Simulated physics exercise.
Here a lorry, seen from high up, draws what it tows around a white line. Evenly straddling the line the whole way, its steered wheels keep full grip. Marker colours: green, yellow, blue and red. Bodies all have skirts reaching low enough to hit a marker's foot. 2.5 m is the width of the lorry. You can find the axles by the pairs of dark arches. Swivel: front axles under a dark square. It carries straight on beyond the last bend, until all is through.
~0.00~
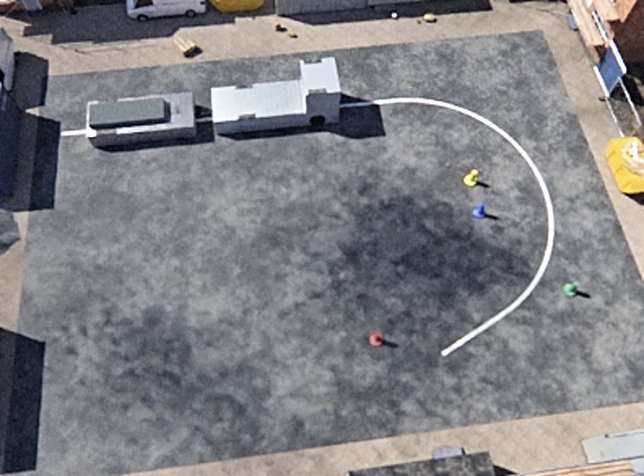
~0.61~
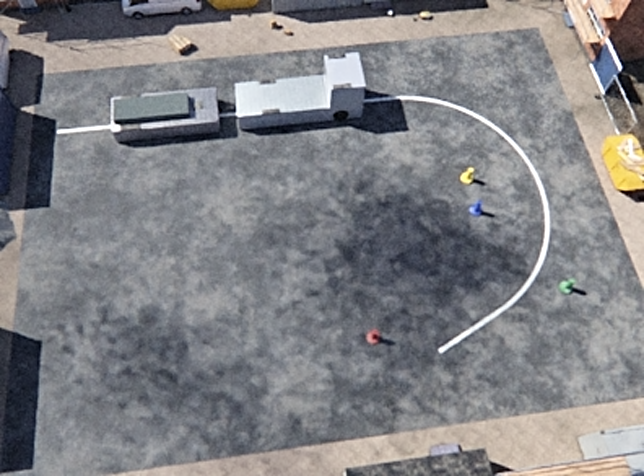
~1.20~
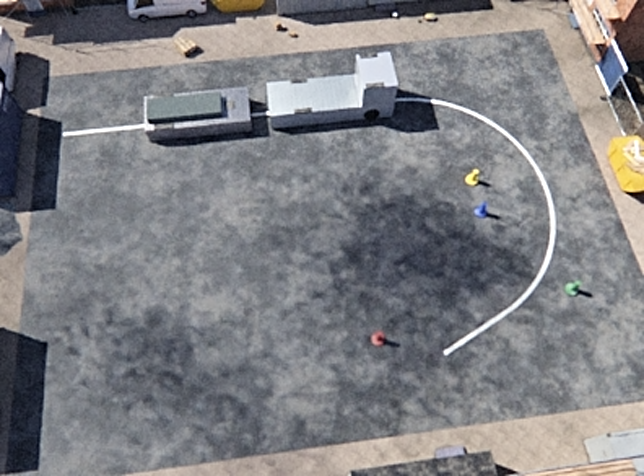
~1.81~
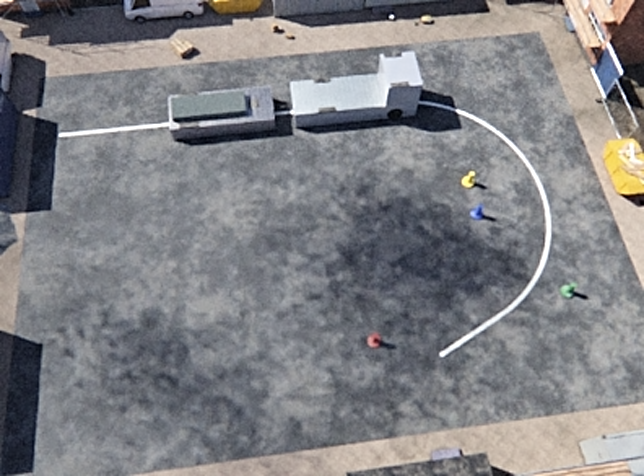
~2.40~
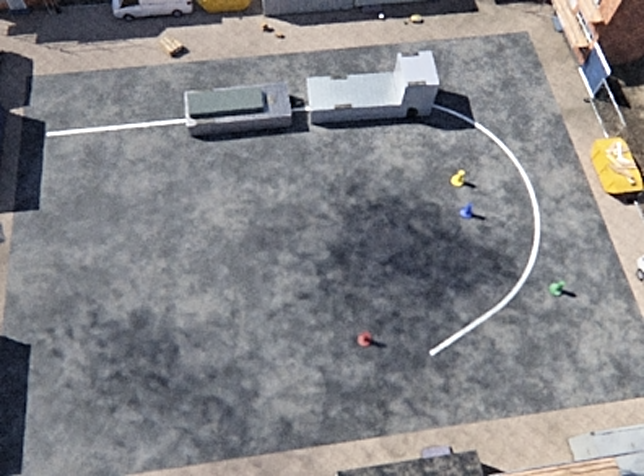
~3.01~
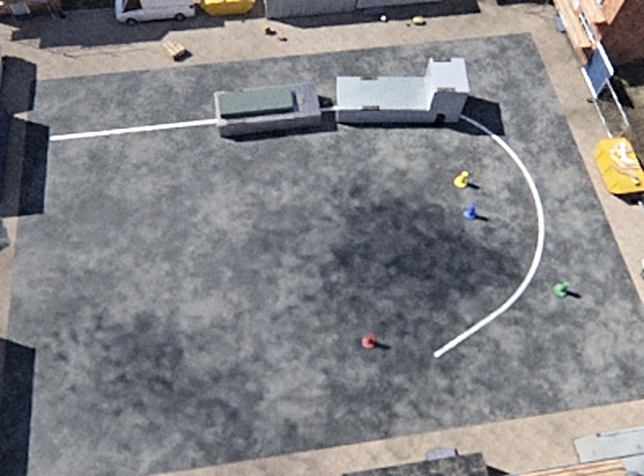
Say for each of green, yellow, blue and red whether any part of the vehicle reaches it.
Green - reached. Yellow - reached. Blue - reached. Red - never reached.
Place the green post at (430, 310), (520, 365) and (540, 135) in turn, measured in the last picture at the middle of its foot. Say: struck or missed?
Place one: Contact; place two: No contact; place three: No contact.
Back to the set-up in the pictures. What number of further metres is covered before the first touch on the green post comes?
Contact happens once about 13.5 m more has been driven.
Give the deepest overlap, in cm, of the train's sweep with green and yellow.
For green around 40, for yellow around 20.
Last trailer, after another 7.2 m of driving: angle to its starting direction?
Roughly 10°.
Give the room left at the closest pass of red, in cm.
Red: 30.
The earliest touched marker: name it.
Green.
By 8.0 s, the last axle is at (422, 112) of the last picture, 155 cm off the line; the lorry has hit green.
By 9.9 s, the last axle is at (473, 145) of the last picture, 230 cm off the line; the trailer has hit yellow.
By 11.1 s, the last axle is at (493, 177) of the last picture, 260 cm off the line; the trailer has hit blue.
By 16.0 s, the last axle is at (404, 358) of the last picture, 60 cm off the line; red has been passed with 25 cm to spare; 3 of 4 struck in all.
